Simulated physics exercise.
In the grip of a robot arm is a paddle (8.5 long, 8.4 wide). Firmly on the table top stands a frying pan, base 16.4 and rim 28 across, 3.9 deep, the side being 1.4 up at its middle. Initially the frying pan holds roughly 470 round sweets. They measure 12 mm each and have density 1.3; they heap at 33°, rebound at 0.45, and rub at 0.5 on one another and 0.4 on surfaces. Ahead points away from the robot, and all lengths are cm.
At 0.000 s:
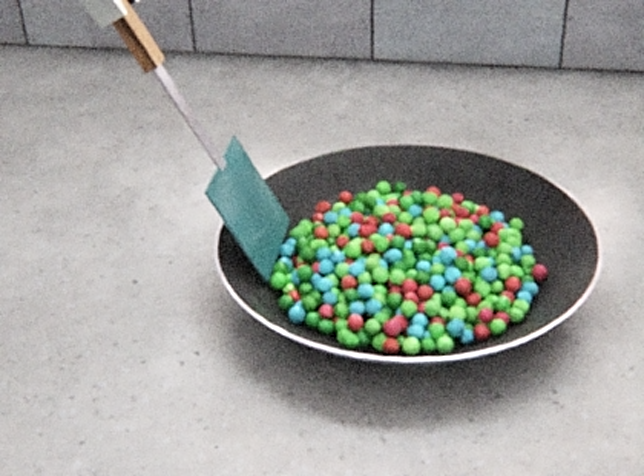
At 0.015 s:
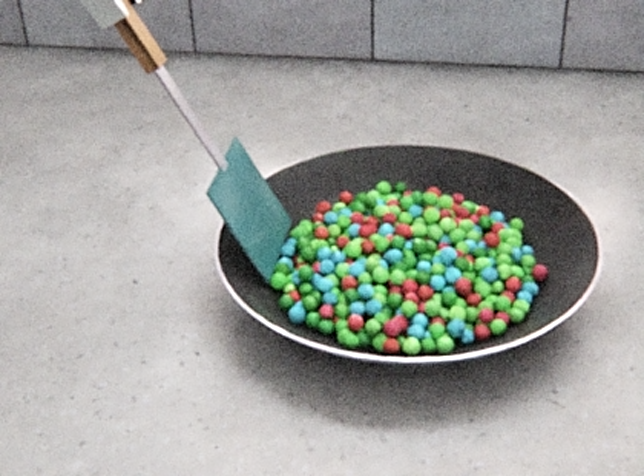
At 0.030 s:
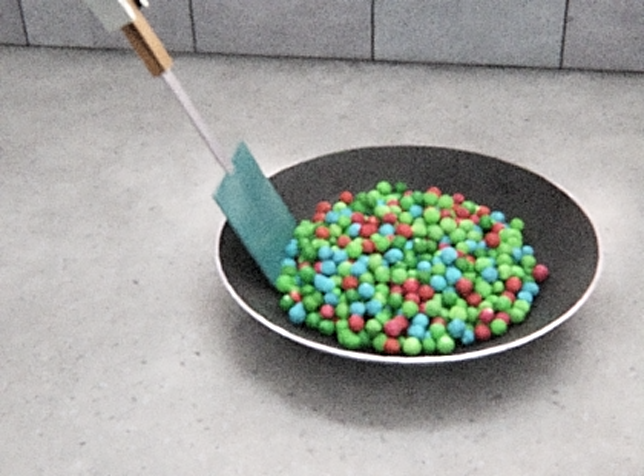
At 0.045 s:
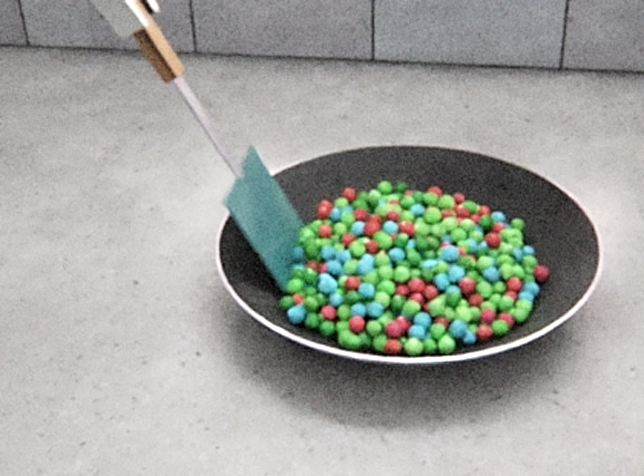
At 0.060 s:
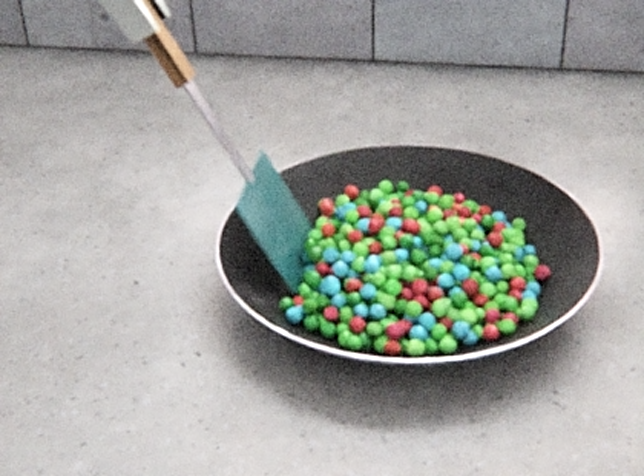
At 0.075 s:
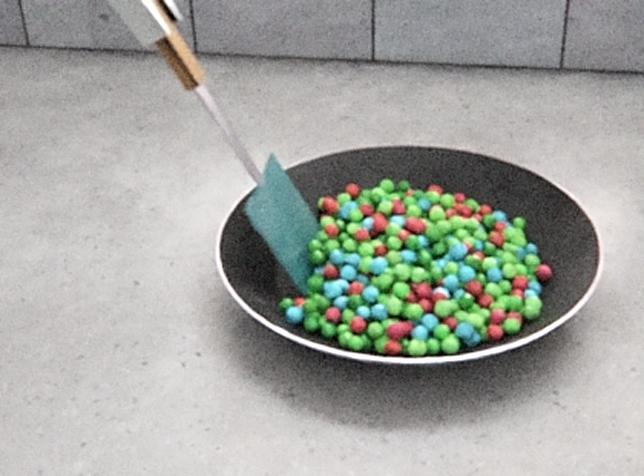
A teal paddle held by a robot gripper slides slightly rightward in a dark frying pan, nudging red, green and blue sweets.
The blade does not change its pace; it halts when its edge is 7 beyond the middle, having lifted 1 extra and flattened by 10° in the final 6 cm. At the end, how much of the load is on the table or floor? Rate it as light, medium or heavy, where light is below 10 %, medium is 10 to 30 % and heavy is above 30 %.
Rating: Light.
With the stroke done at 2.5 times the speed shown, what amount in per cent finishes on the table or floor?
Estimate: Approx. 30 %.
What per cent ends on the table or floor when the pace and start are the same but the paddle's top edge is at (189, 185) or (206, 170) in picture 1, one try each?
First try roughly 0 percent, second try roughly 5 percent.
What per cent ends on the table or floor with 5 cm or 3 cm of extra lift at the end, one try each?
You'd get some 5 per cent with the first setting and some 0 per cent with the second.
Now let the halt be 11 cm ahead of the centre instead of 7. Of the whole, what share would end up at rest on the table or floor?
That would give close to 30 per cent.
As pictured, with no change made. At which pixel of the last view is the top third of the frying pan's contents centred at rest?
(535, 249).
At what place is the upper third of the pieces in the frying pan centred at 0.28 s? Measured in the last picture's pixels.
Near (490, 248).
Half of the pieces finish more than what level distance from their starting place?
Distance: Near 5 cm.
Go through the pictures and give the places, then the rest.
The first frame shows paddle top edge at (220, 163), sloping 62°; upper third of the load around (408, 255), from x 280 to 540, top at y 190; 474 in the frying pan.
The second frame shows paddle top edge at (221, 163), sloping 62°; upper third of the load around (408, 255), from x 280 to 540, top at y 190.
The third frame shows paddle top edge at (228, 167), sloping 62°; upper third of the load around (405, 256), from x 285 to 540, top at y 190.
The fourth frame shows paddle top edge at (238, 172), sloping 62°; upper third of the load around (402, 256), from x 285 to 540, top at y 190.
The fifth frame shows paddle top edge at (249, 177), sloping 62°; upper third of the load around (402, 256), from x 285 to 540, top at y 185.
The sixth frame shows paddle top edge at (259, 180), sloping 62°; upper third of the load around (408, 253), from x 265 to 545, top at y 185; 474 in the frying pan.
After 0.18 s, sloping 62°, highest piece 18 above the table; 473 in the frying pan, 1 on the blade or in flight.
After 0.28 s, sloping 58°, highest piece 22 above the table; 473 in the frying pan, 1 on the blade or in flight.
After 0.53 s, sloping 52°, highest piece 6 above the table; 460 in the frying pan, 13 on the table or floor, 1 on the blade or in flight.
After 1.58 s, sloping 52°, highest piece 6 above the table; 458 in the frying pan, 16 on the table or floor.
At rest, 458 in the frying pan, 16 on the table or floor. That is 3 % on the table or floor.
